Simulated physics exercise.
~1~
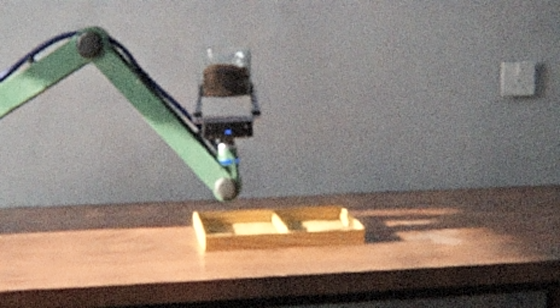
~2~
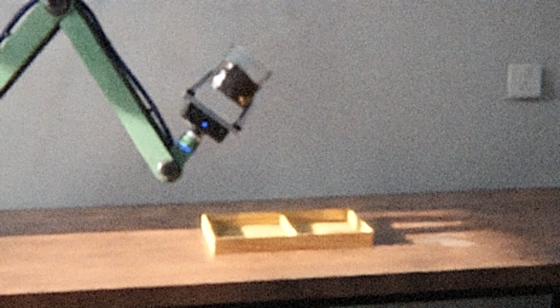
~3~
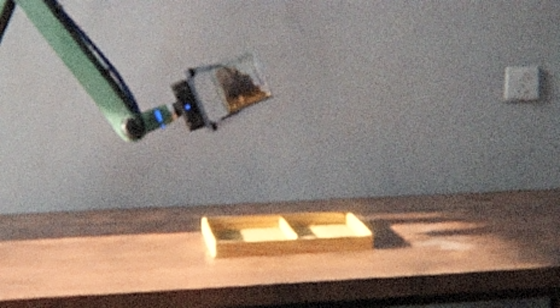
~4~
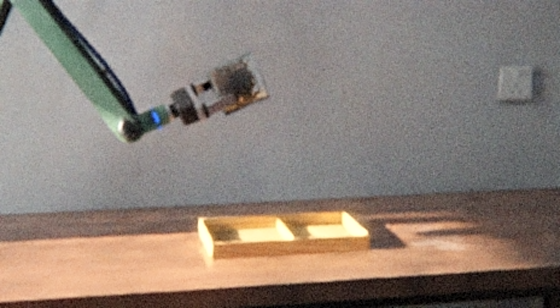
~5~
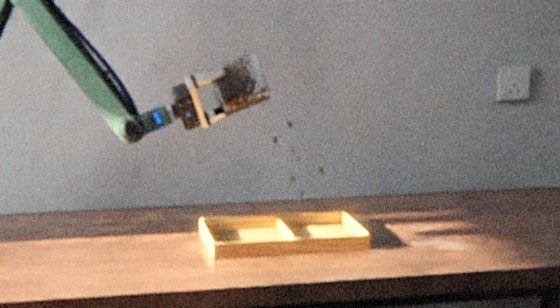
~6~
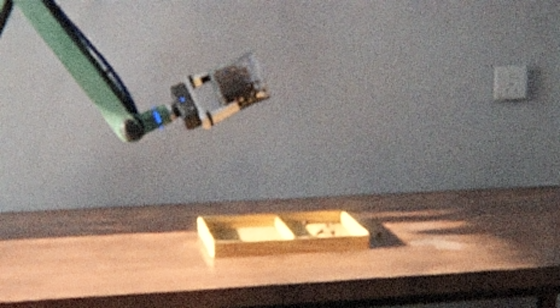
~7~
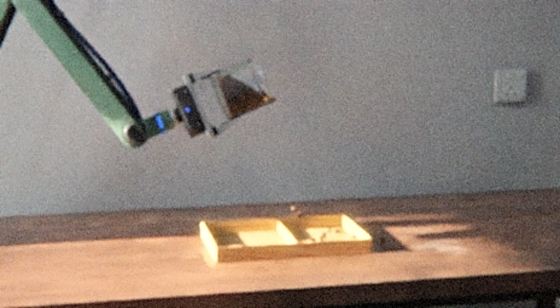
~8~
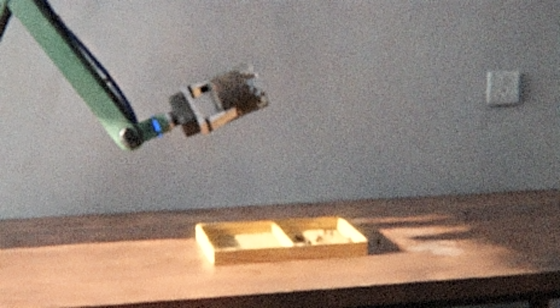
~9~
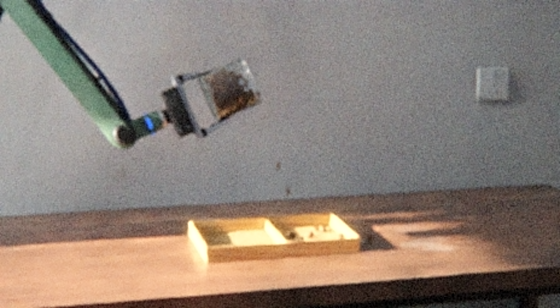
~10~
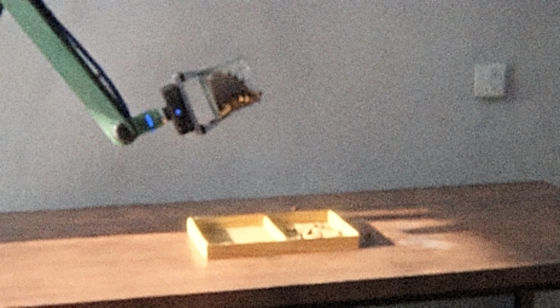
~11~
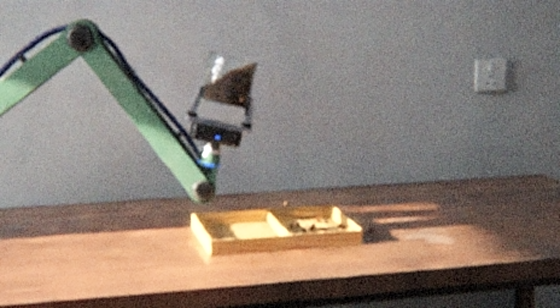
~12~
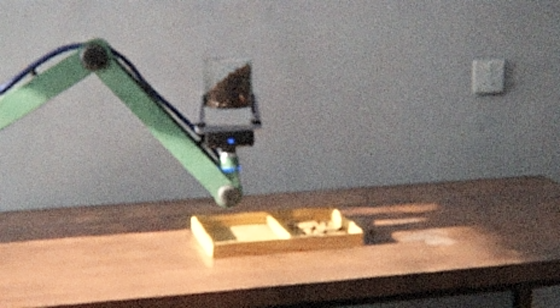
The clip opens with a green robot arm holding a clear tumbler of brown pellets upright above a shallow yellow tray, split in two, on a wooden table. The arm lifts and swings the tumbler over until it lies nearly on its side, its mouth pointing right. As the tumbler turns back and forth about its length, a few pellets drop into the tray's right-hand part. The arm then lowers and tips the tumbler back up. It ends upright, still holding most of its pellets, with a small scattering in the right-hand part.
